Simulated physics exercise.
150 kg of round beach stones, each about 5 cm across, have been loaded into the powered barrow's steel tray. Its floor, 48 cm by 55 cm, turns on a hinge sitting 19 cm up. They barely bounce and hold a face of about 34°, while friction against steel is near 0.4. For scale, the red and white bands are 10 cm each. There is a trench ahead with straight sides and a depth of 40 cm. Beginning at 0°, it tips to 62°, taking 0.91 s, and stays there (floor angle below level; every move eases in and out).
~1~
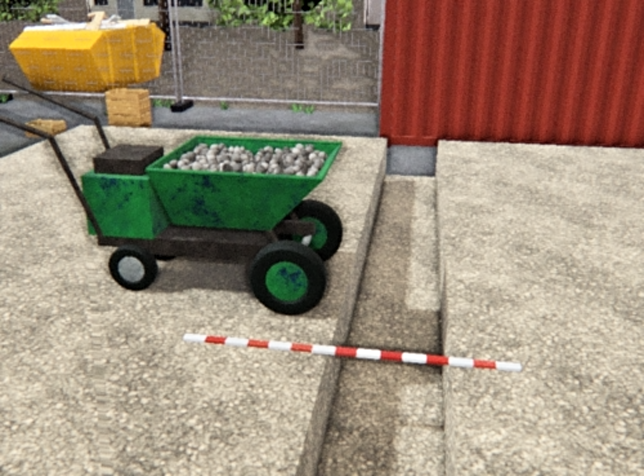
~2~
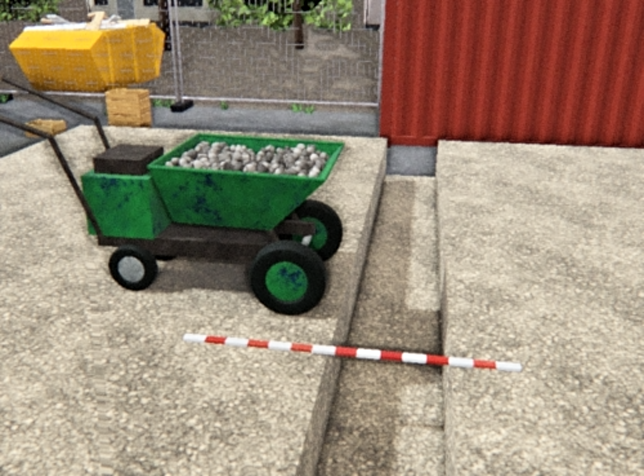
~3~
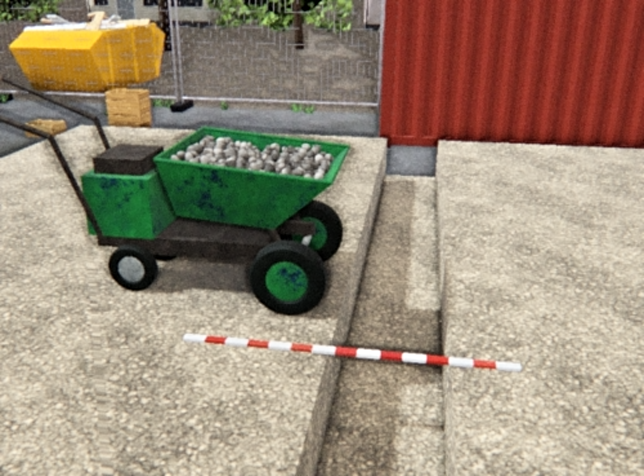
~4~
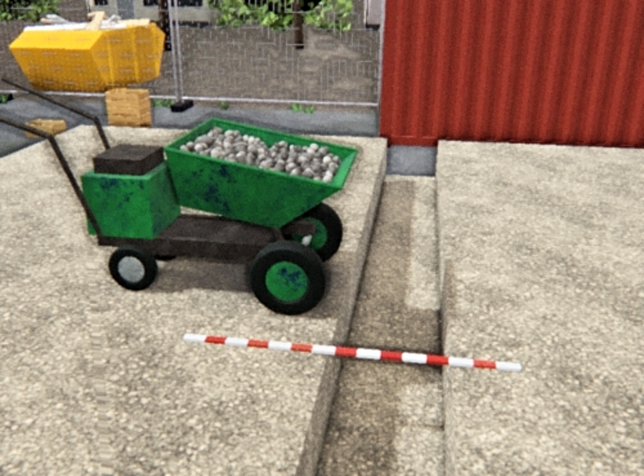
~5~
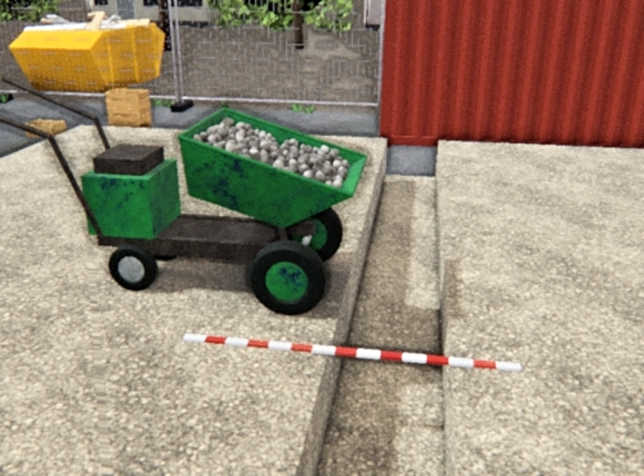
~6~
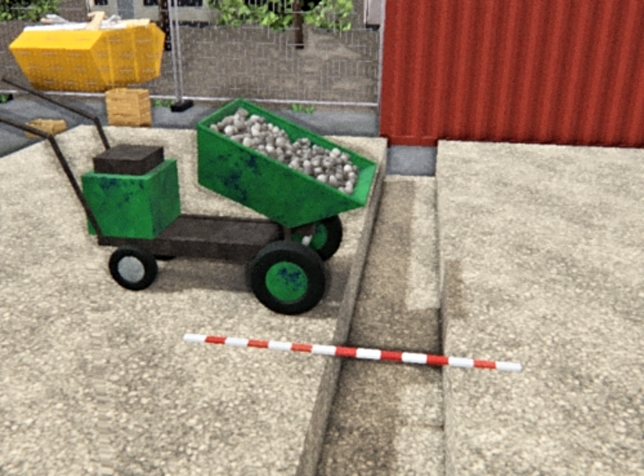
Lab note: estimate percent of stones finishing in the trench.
Approx. 54 %.
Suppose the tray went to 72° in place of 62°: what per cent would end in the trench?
Close to 50 per cent then.
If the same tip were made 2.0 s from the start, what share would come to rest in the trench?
That works out at about 70 in a hundred.
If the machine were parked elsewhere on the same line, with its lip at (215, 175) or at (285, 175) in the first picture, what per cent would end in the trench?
Near 85 per cent from the first place, 90 from the second.
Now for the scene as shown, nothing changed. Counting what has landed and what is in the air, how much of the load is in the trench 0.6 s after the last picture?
20 per cent or so by then.
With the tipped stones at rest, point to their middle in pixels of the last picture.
Resting centre: About (439, 341).
Then, 0.3 s after the last picture the floor is at 52°, 100 % in the tray; the foremost stones are at (392, 224).
Then, 0.6 s after the last picture the floor is at 62°, 70 % in the tray, 22 % in the trench, 8 % past the trench; the foremost stones are at (476, 280).
Then, 1.0 s after the last picture the floor is at 62°, 27 % in the tray, 29 % in the trench, 44 % past the trench; the foremost stones are at (611, 321).
Then, 2.9 s after the last picture the floor is at 62°, 0 % in the tray, 54 % in the trench, 46 % past the trench; the foremost stones are past the picture's edge.
